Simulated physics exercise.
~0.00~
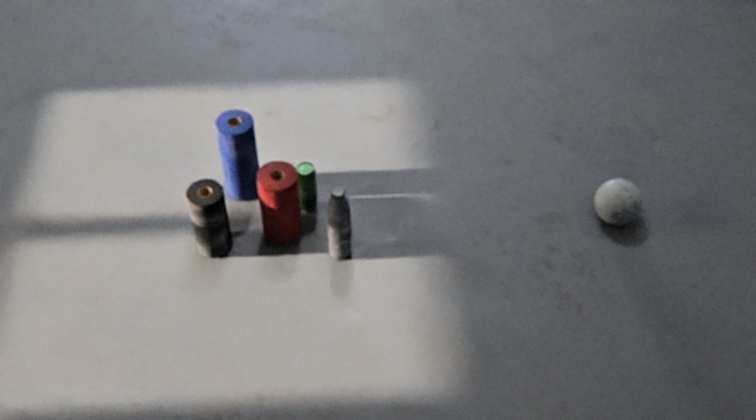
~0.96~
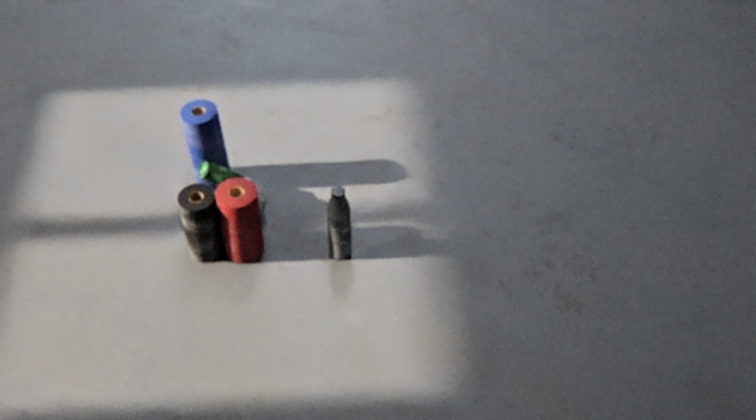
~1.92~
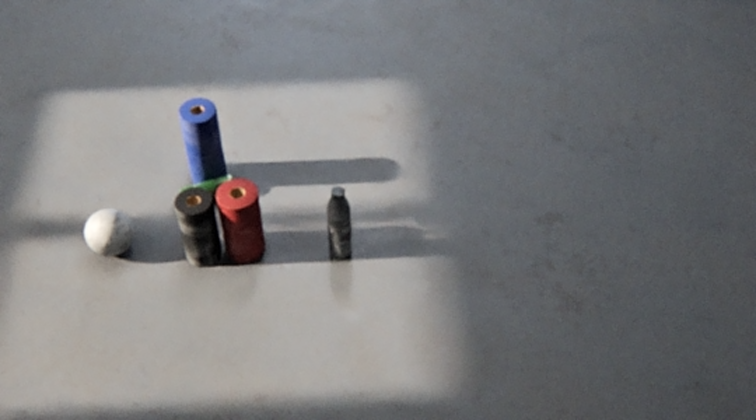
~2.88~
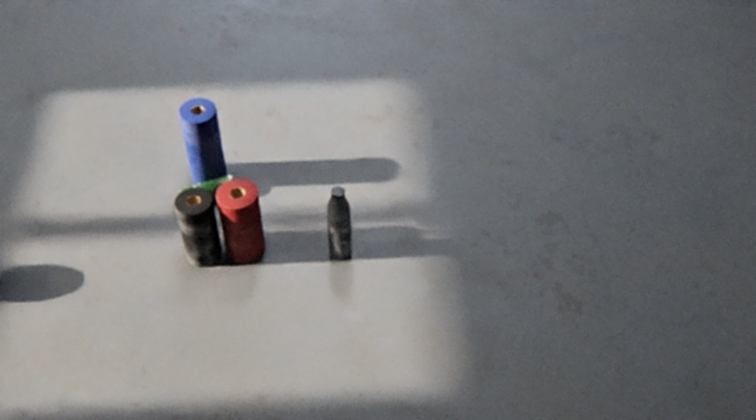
A white ball rolls left through the standing pieces, toppling only the small green can.
